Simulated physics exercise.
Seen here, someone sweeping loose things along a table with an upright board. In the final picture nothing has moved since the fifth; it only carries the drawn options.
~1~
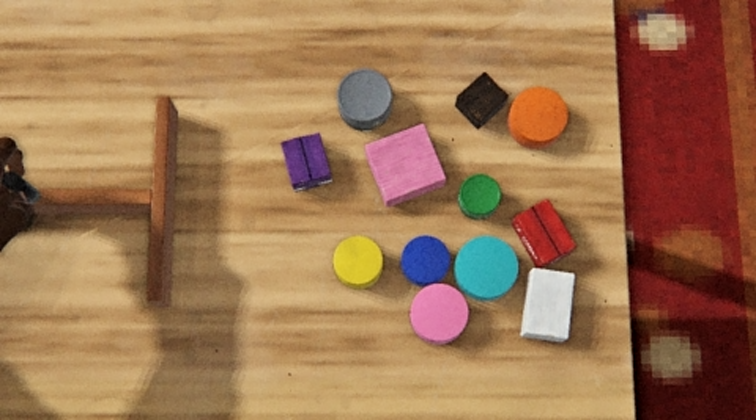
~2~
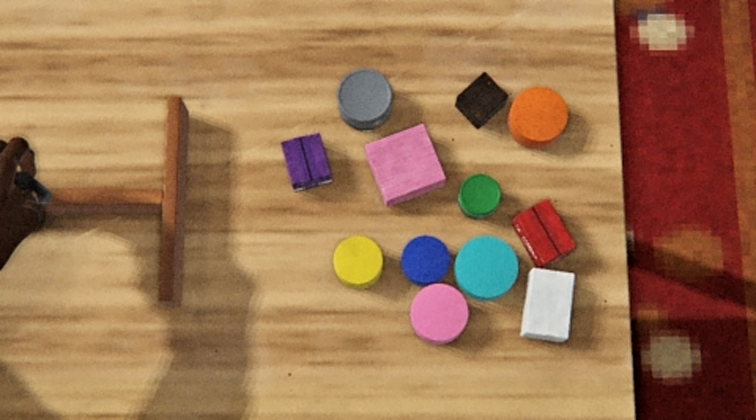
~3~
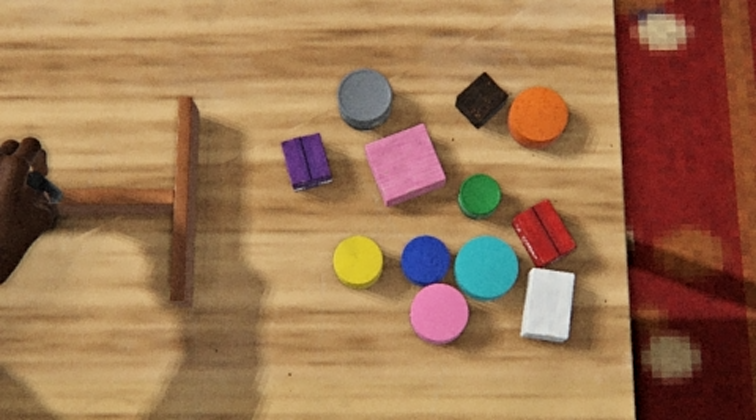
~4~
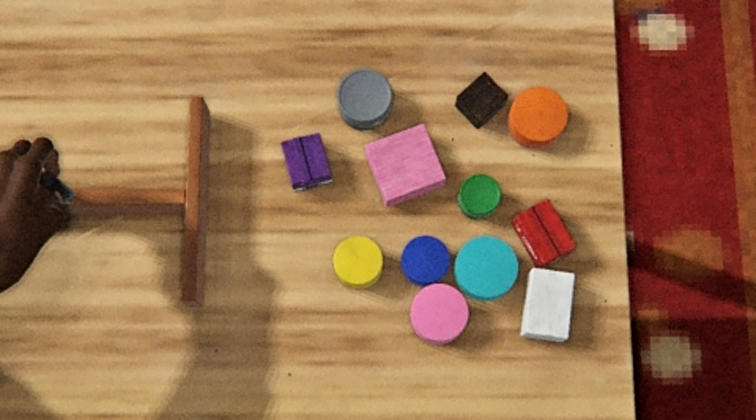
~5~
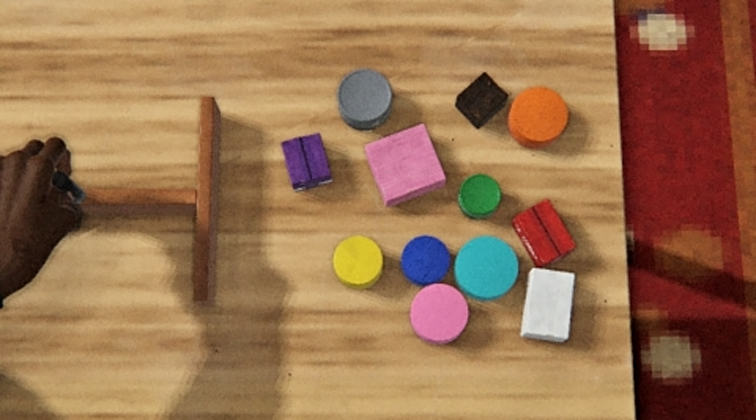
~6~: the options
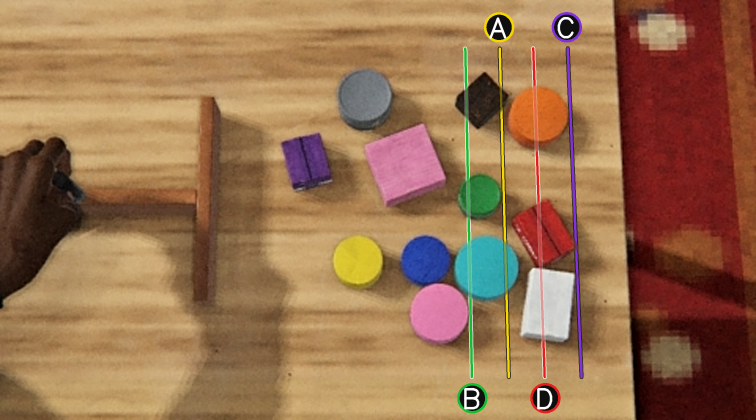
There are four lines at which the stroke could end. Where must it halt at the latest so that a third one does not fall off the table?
No third one falls up to D.
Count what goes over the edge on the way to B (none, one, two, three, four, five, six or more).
In all, none.
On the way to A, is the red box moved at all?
Yes.
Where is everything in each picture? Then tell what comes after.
The first frame shows purple box (306, 162); red box (544, 235); blue pot (425, 261).
The second frame shows board (170, 196); grey tub (364, 101).
The third frame shows board (181, 196); green tub (479, 197).
The fourth frame shows board (193, 196); orange pot (537, 119).
The fifth frame shows board (204, 196); yellow tin (358, 263); black block (481, 101); white block (548, 305).
On the marked copy, A at (504, 207); B at (468, 207); C at (574, 207); D at (539, 207).
Taking D. A third of the way, board (325, 196); pink block (413, 168); purple box (355, 163).
Two thirds of the way, board (445, 196); green tub (575, 184); red box (574, 237).
When it is over, board (539, 196); green tub over the edge; red box over the edge; two fallen.
As for the rest, A is within the limit but short; B is within the limit but short; C drops four.
